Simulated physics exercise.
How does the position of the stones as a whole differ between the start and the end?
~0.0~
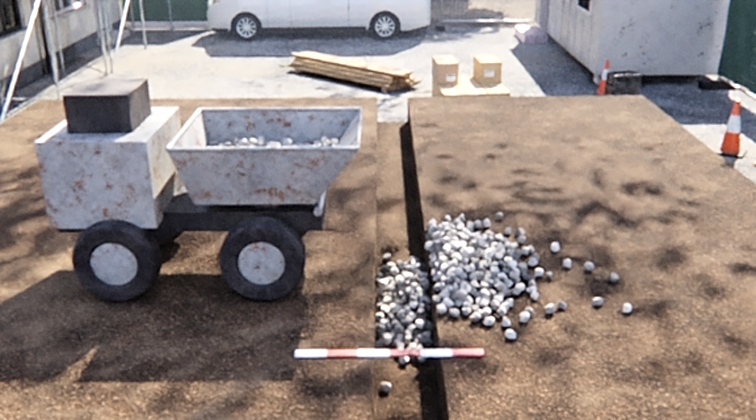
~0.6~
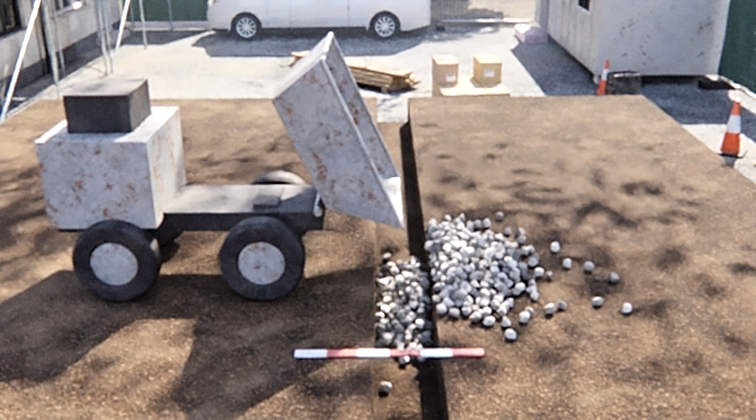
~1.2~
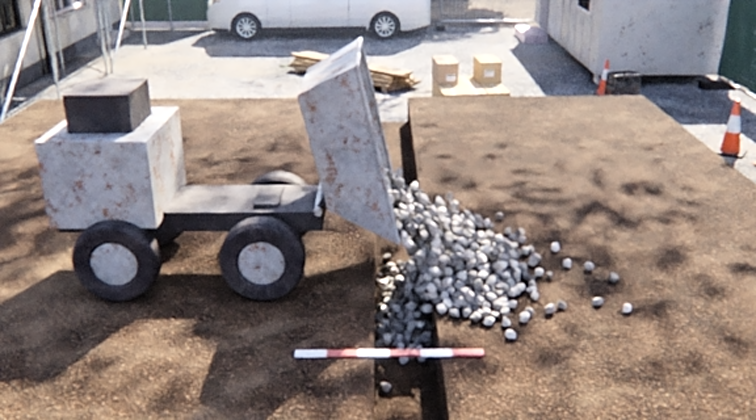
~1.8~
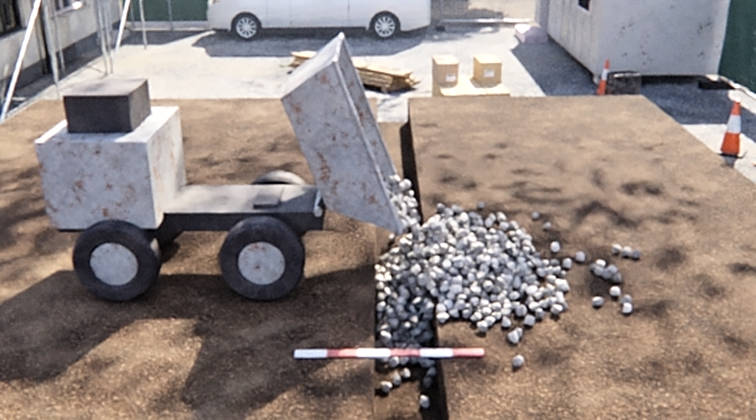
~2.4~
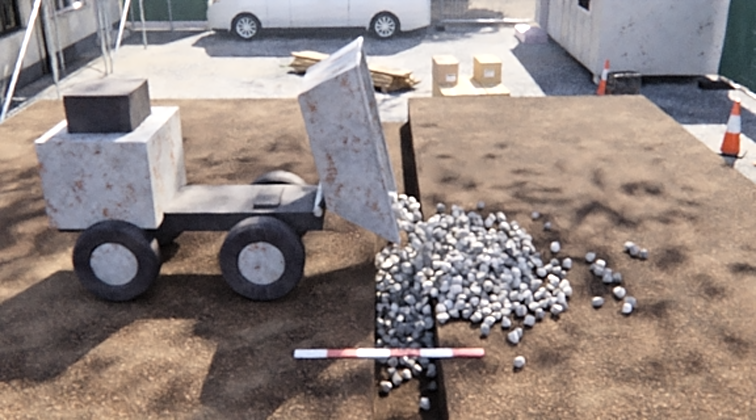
At the start the stones are split between the level skip on the left and the loose heap in and beyond the trench. By the end they lie as a whole farther right and lower down, gathered in the trench and on the ground past it.
